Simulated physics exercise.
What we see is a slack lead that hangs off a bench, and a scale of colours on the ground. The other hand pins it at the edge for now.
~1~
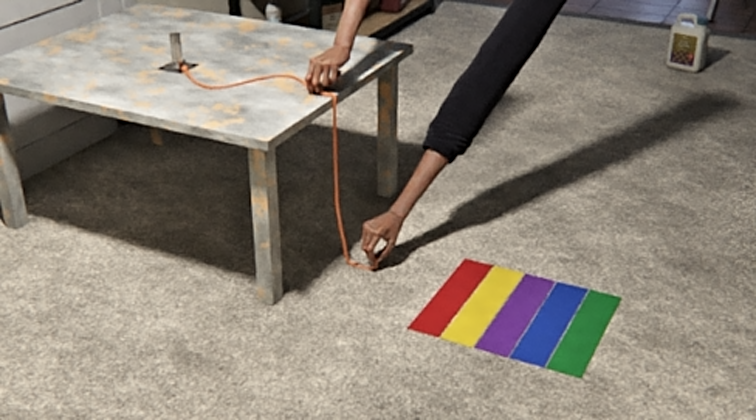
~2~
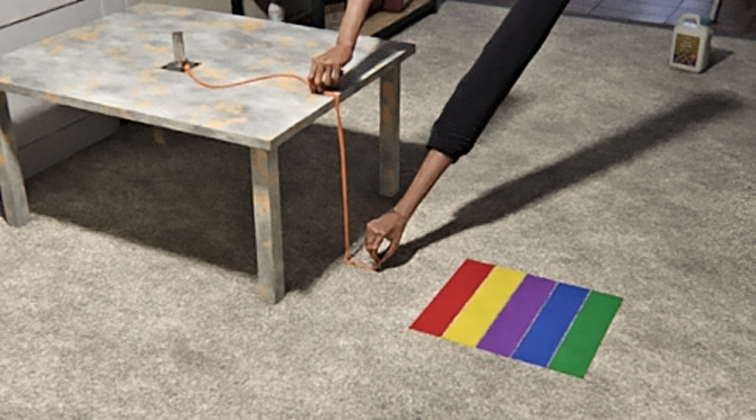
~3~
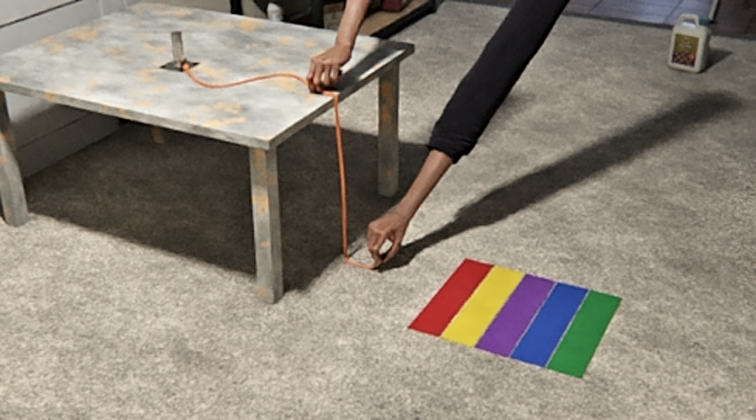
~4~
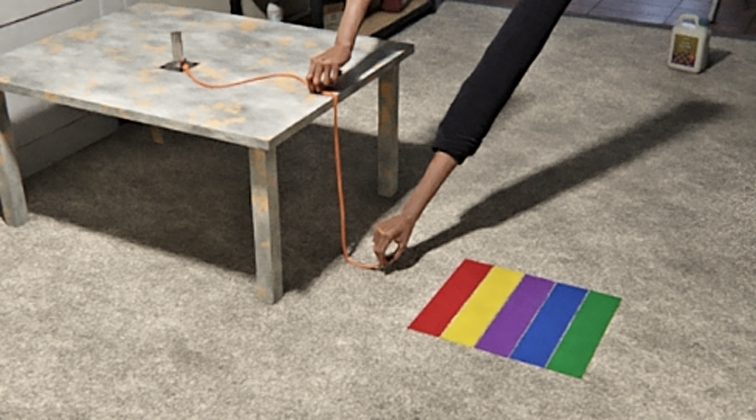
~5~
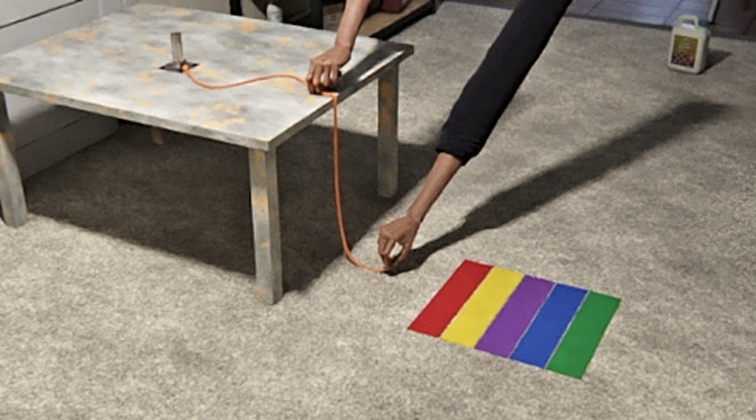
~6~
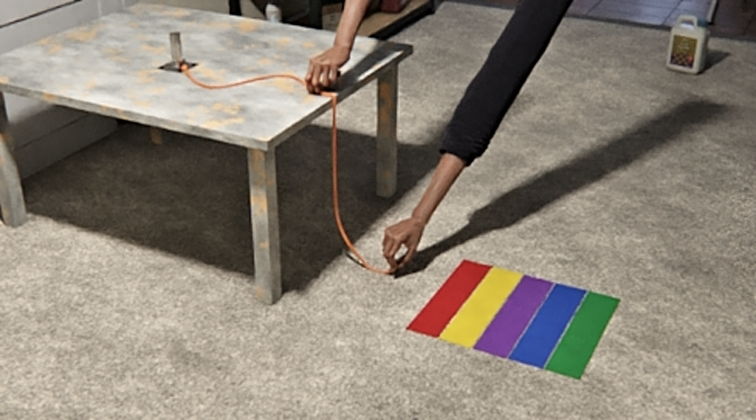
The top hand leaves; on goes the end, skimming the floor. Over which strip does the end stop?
The end stops over the blue strip.
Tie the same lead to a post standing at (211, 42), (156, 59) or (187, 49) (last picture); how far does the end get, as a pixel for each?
Near (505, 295), (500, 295) and (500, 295).
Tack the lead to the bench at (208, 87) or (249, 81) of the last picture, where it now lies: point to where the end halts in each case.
Near (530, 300) and (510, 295).
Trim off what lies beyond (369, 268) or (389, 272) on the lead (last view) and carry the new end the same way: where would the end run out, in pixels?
Near (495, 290) and (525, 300).
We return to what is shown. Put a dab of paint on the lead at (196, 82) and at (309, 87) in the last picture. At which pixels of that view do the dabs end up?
Near (222, 75) and (346, 111).
Soon after, end near (496, 292); over yellow.
After that, end near (528, 300); over purple.
At the stop, end near (547, 306); over blue. It gets as far as the blue strip.
